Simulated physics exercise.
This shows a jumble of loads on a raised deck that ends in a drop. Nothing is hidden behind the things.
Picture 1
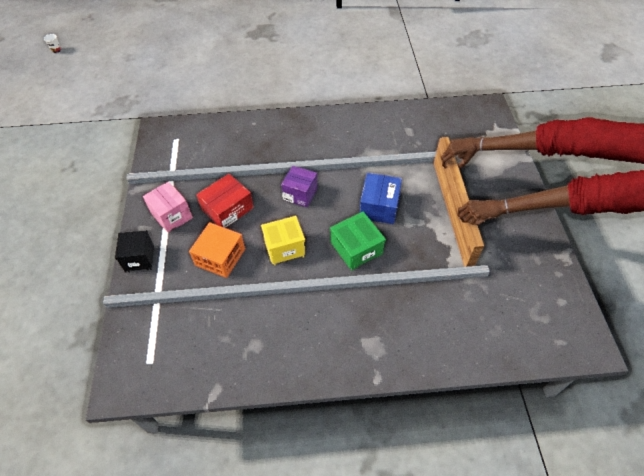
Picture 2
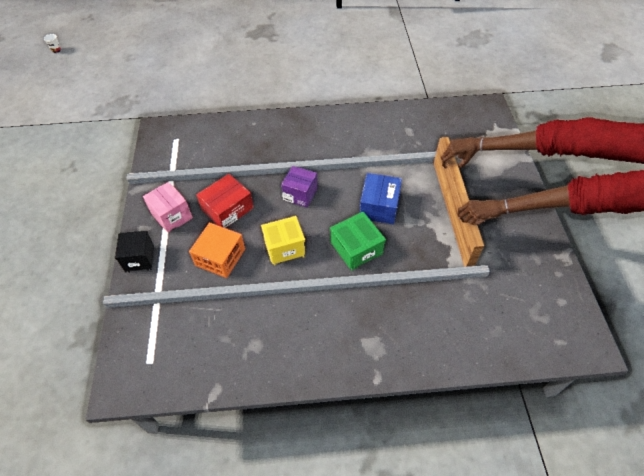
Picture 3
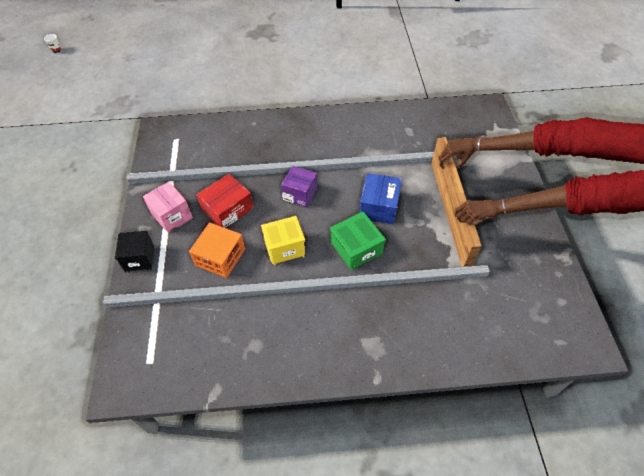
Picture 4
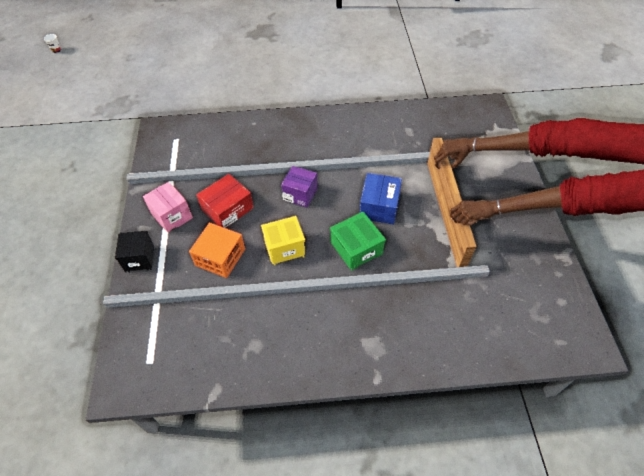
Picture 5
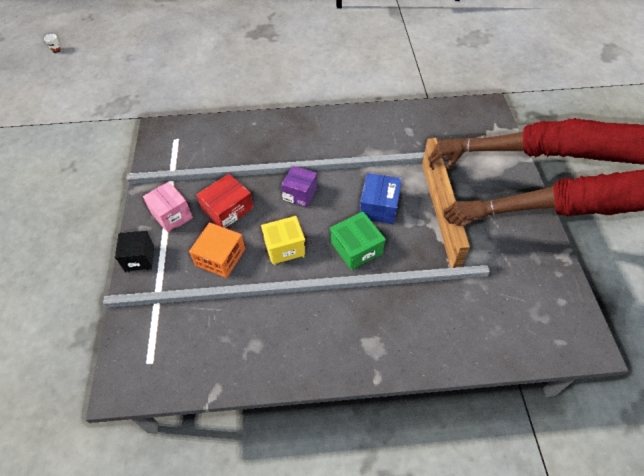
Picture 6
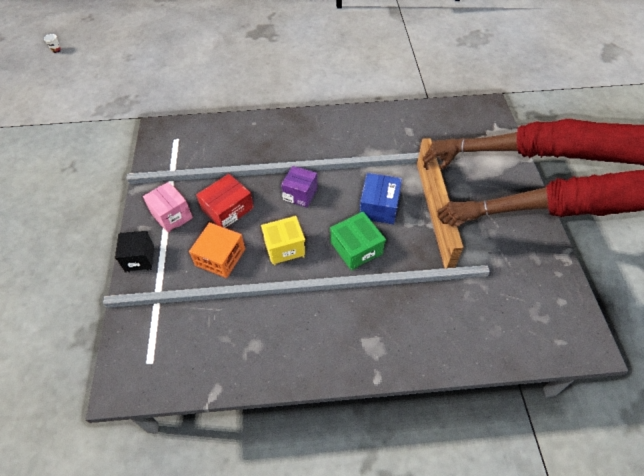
Two red-sleeved arms sliding a wooden plank slightly left between rails on a dark table, the coloured boxes ahead staying still.
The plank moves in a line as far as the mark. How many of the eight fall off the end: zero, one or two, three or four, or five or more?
The number that fall off is five or more.
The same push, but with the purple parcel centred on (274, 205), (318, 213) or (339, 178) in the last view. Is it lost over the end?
In that order, it drops off; drops off; survives.
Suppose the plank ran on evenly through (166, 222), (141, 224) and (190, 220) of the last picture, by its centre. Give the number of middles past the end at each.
In that order 5, 5 and 3.
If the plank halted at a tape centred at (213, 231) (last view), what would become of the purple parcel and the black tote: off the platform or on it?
The purple parcel does not fall; the black tote goes over.
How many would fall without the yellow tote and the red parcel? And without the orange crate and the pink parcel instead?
Fallen: 3, and 3 in the other try.
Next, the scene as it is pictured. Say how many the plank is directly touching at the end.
In contact: 3.
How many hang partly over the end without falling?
It comes to 0.
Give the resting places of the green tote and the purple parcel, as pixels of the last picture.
The green tote at (139, 253), the purple parcel at (153, 187).
A little later, none off yet; black tote at rest near (136, 252); pink parcel at rest near (168, 208); orange crate at rest near (218, 250).
When it is over, the number that fall off is five or more; down, yellow tote, red parcel, orange crate, pink parcel and black tote.
